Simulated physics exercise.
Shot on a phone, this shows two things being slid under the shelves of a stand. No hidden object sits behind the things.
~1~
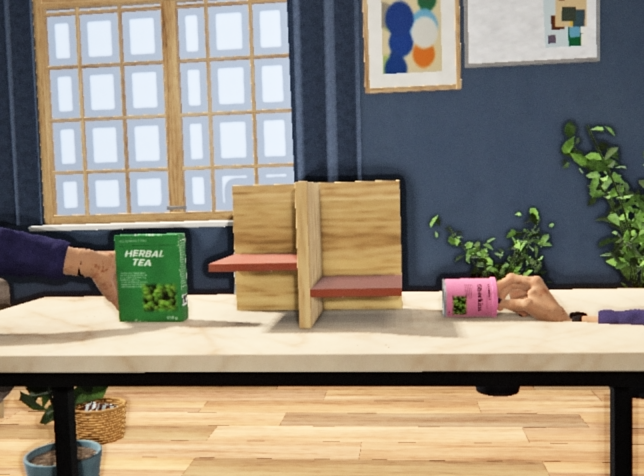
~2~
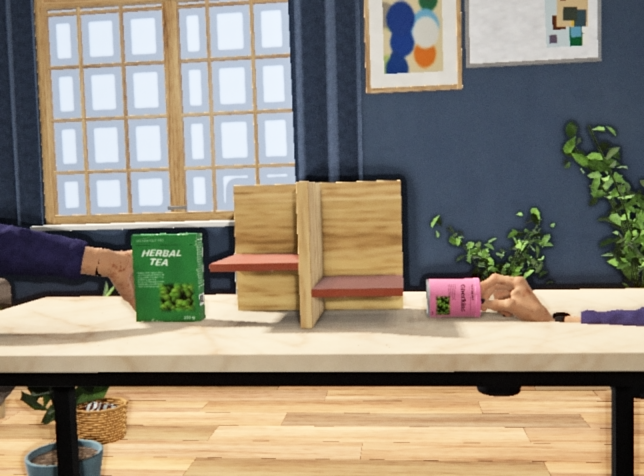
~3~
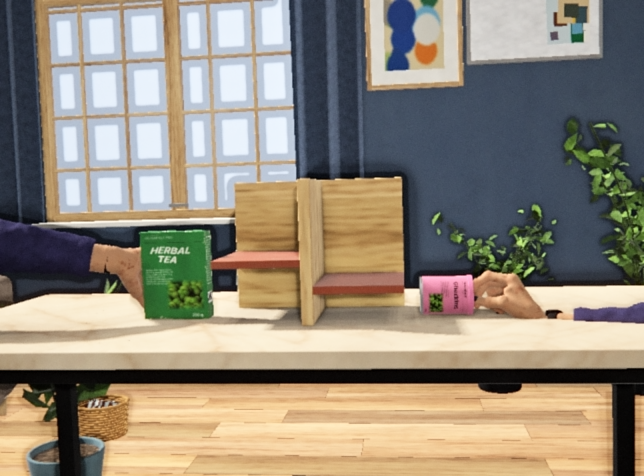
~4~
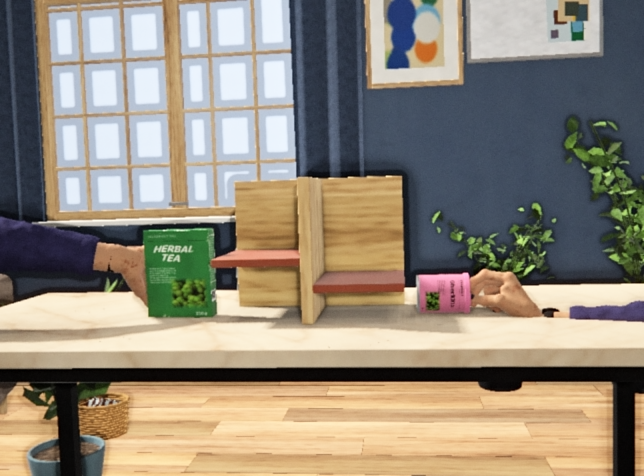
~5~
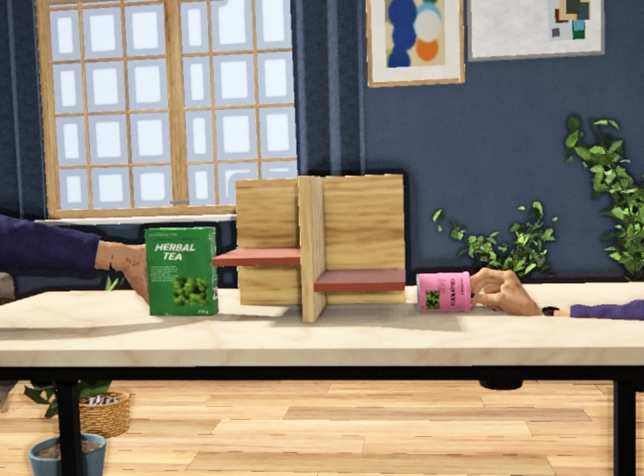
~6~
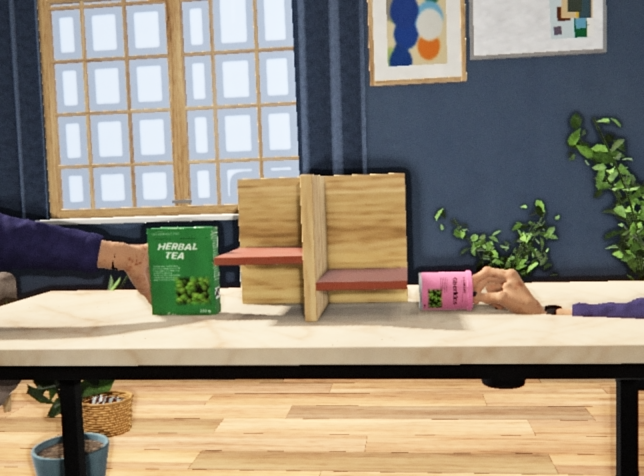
Two hands slide a green packet and a pink tin inward toward a wooden stand.
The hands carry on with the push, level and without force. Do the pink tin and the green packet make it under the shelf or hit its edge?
As I see it, the pink tin is stopped. The green packet is stopped.
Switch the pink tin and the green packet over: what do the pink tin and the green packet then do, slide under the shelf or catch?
Pink tin: Clear. Green packet: Blocked.
Then, 0.20 s on from there, pink tin sliding up to the opening near (438, 291); green packet sliding up to the opening near (190, 271).
Then, 0.80 s on from there, pink tin stopped at the opening near (433, 291); green packet stopped at the opening near (195, 271).
In the end, the pink tin stops at the shelf, near (433, 291); the green packet stops at the shelf, near (195, 271).
